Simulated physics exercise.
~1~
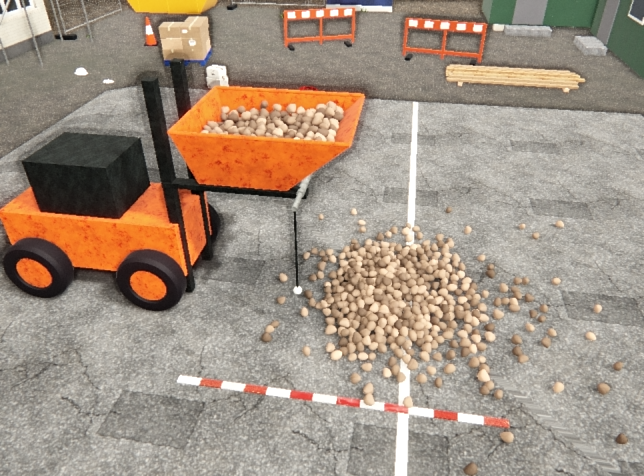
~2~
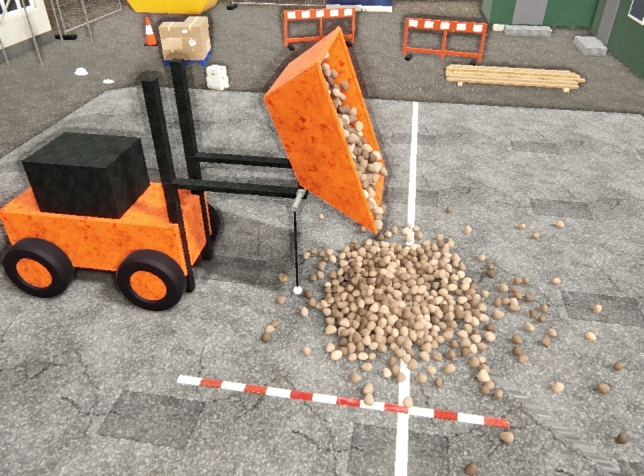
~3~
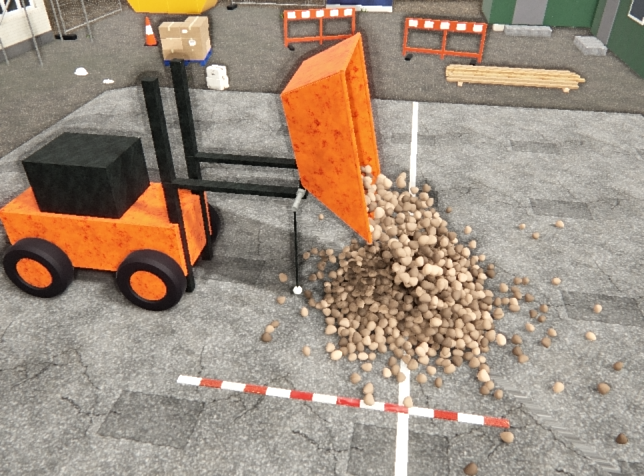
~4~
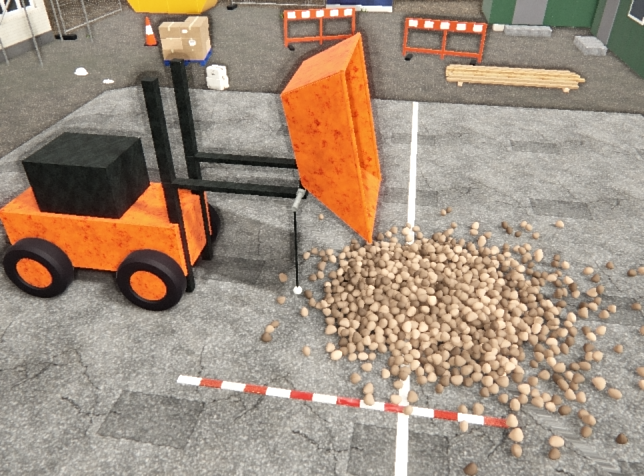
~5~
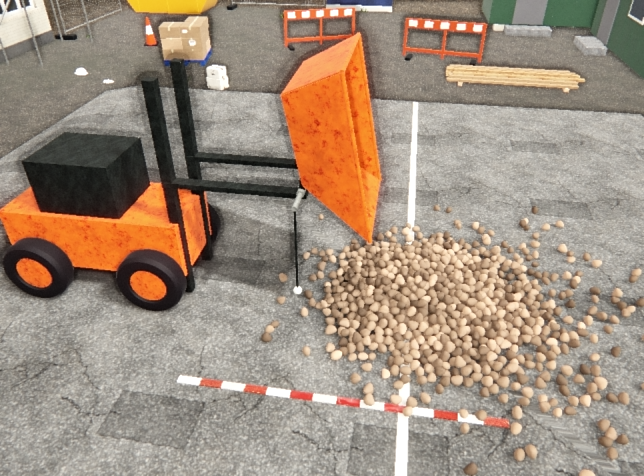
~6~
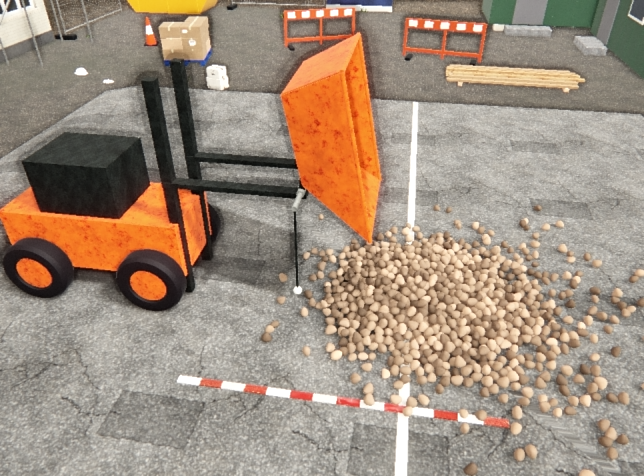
A paved work yard is seen from above, with orange and white barriers, a cone, a cardboard box and a stack of timber along the back. At left stands an orange forklift-like vehicle with a black block on top, holding an orange skip full of brown stones above an earlier heap that straddles a white line, near a red and white striped staff. The skip tips steeply to the right, and its stones pour onto the heap. They spread mostly rightward past the line, some rolling out toward the right edge. Finally the emptied skip stays tilted above a wider, still pile.
